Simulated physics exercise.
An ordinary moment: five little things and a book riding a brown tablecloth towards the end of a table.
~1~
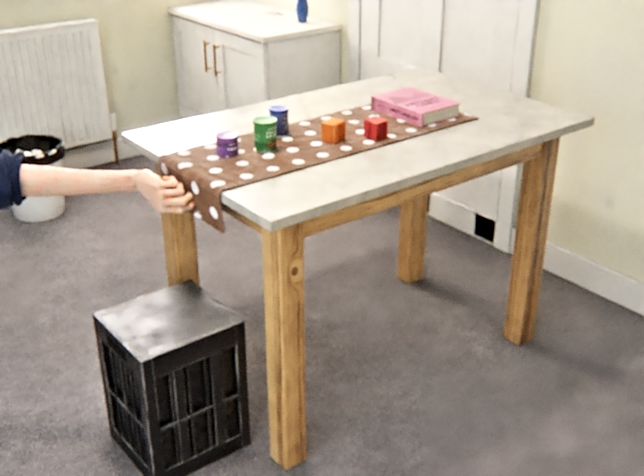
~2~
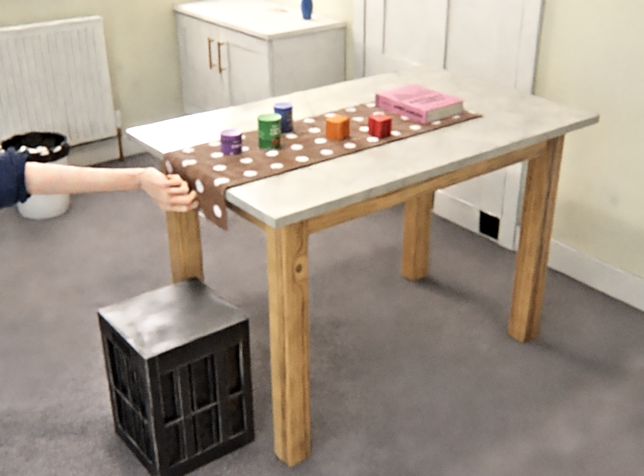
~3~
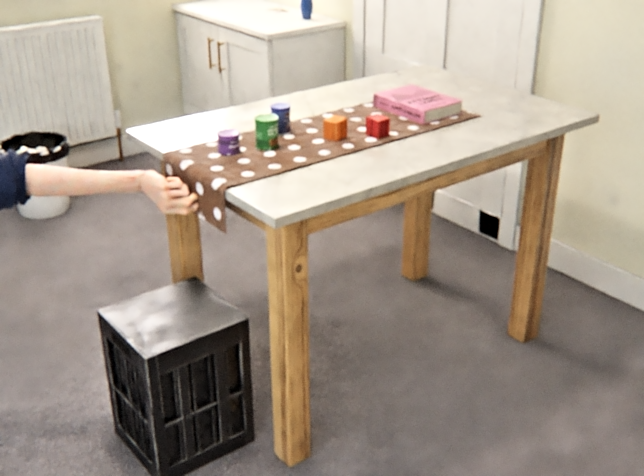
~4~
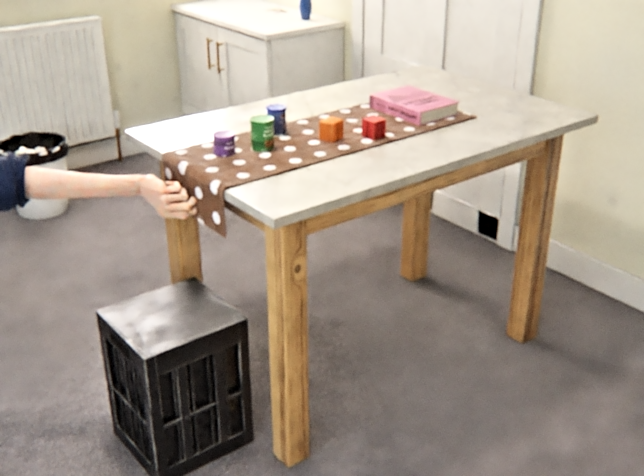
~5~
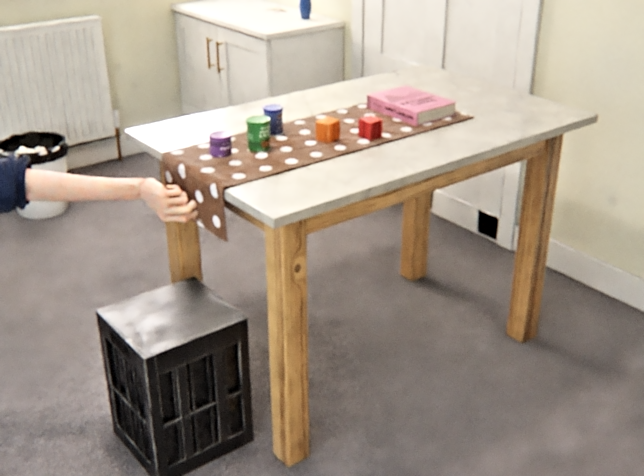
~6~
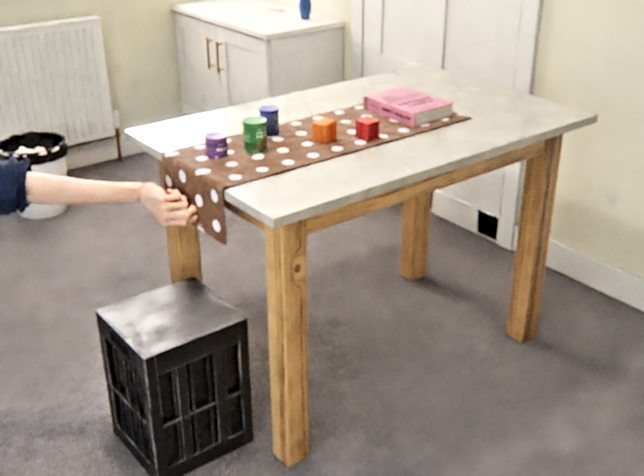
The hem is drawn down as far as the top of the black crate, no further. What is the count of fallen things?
The table loses two.
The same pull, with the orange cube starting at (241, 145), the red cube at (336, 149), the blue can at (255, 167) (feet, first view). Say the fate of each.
The orange cube goes over, the red cube holds on, the blue can is carried off.
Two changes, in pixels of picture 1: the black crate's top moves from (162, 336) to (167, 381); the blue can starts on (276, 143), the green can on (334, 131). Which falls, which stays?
The blue can falls, the green can does not fall.
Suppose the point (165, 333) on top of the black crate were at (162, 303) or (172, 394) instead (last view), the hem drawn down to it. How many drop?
Over the edge go 1 and 4.
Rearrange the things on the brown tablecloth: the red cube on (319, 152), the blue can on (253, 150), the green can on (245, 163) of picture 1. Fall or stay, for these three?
The red cube keeps its place on top, the blue can falls, the green can tumbles off.
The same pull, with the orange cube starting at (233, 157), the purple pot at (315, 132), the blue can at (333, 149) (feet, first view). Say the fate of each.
The orange cube goes over; the purple pot keeps its place on top; the blue can remains up.
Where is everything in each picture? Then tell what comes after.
Hem (224, 234); purple pot (226, 135); green can (265, 120); blue can (279, 108); orange cube (334, 121); red cube (376, 120); top of the crate (162, 336), in the first frame.
Hem (228, 232); purple pot (231, 132), in the second frame.
Hem (227, 234); green can (266, 117), in the third frame.
Hem (226, 239); blue can (276, 106); top of the crate (165, 333), in the fourth frame.
Hem (228, 242); orange cube (328, 120), in the fifth frame.
Hem (227, 246); purple pot (216, 135); green can (254, 120); blue can (269, 108); orange cube (324, 121); red cube (367, 120), in the sixth frame.
A little later, hem near (197, 284); purple pot gone.
Next, hem on the crate; purple pot and green can gone.
When it is over, hem on the crate; purple pot and green can gone. The count of fallen things is two.
